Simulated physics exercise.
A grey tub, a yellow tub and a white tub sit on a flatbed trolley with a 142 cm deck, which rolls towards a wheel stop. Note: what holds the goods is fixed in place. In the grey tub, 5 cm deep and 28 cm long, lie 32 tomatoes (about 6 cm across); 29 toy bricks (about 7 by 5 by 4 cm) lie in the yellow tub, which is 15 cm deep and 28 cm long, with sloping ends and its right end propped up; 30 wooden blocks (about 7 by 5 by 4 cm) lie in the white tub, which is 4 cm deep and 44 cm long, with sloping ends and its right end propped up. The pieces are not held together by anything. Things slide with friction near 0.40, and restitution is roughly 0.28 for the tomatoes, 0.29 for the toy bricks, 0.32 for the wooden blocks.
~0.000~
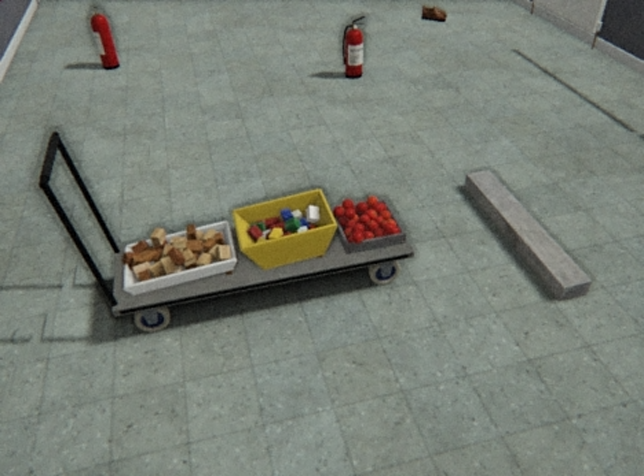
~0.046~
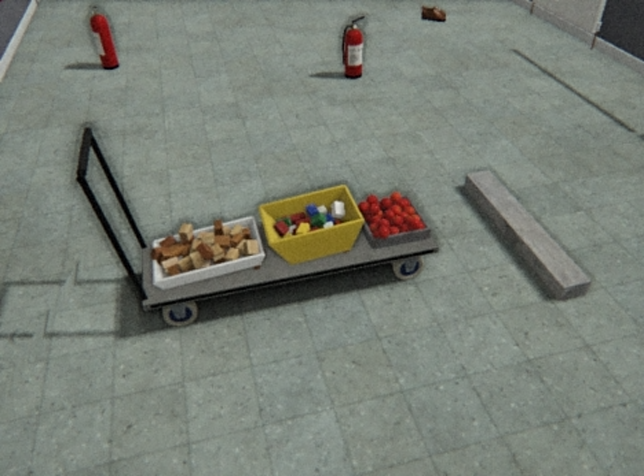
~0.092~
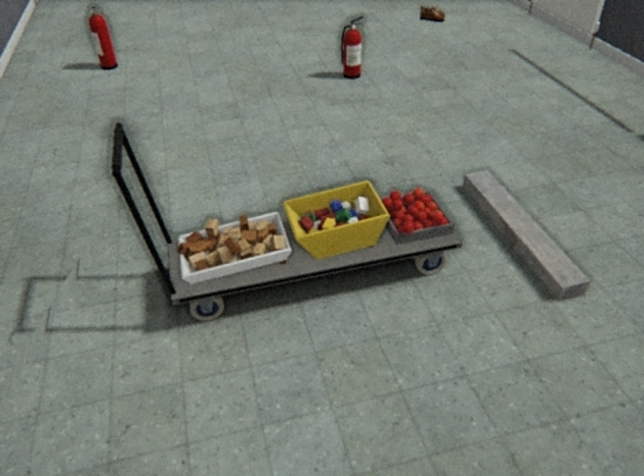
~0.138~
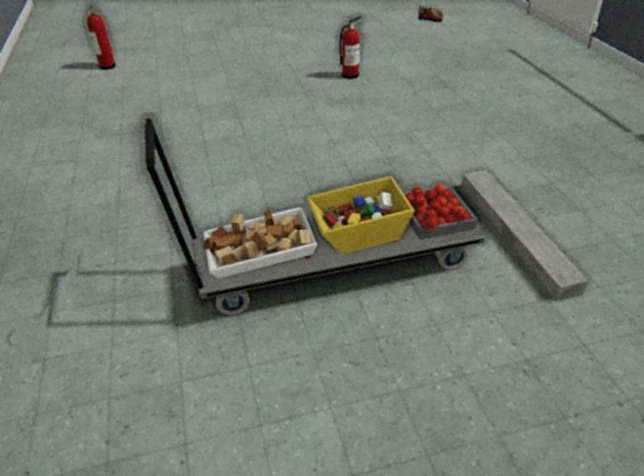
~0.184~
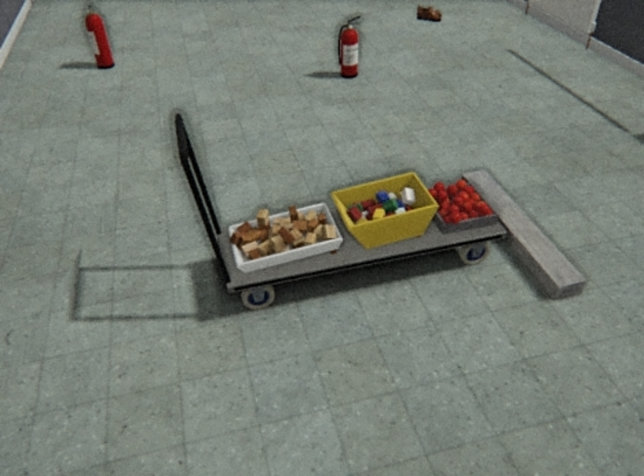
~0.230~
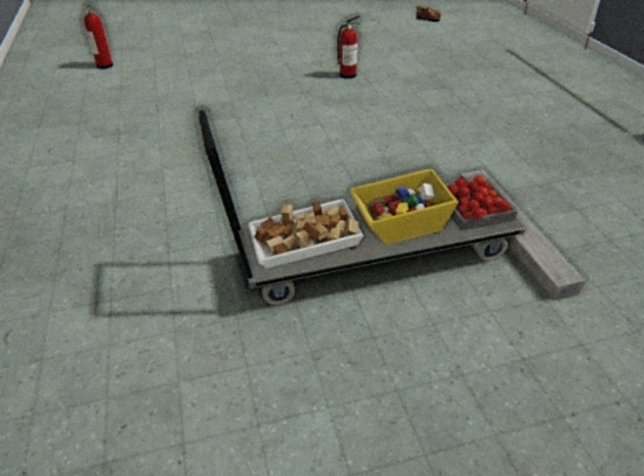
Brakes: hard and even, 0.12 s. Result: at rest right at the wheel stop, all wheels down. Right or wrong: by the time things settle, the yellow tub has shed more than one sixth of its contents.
Wrong.
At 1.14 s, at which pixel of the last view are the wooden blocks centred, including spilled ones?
Near (339, 221).
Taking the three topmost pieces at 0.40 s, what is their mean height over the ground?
Roughly 44 centimetres.
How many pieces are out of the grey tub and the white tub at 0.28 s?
Roughly - grey tub: 0; white tub: 0.
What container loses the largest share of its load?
It's the grey tub.
After 0.28 s, the grey tub has all 32, the yellow tub has all 29 and the white tub has all 30.
After 0.40 s, the grey tub is down by 11 of 32, the yellow tub has all 29 and the white tub is down by 4 of 30.
After 0.63 s, the grey tub is down by 13 of 32, the yellow tub is down by 1 of 29 and the white tub is down by 7 of 30.
When it is over (at 1.14 s), the grey tub is down by 13 of 32, the yellow tub is down by 1 of 29 and the white tub is down by 8 of 30. Asked share, 1 of 29, 3 per cent.
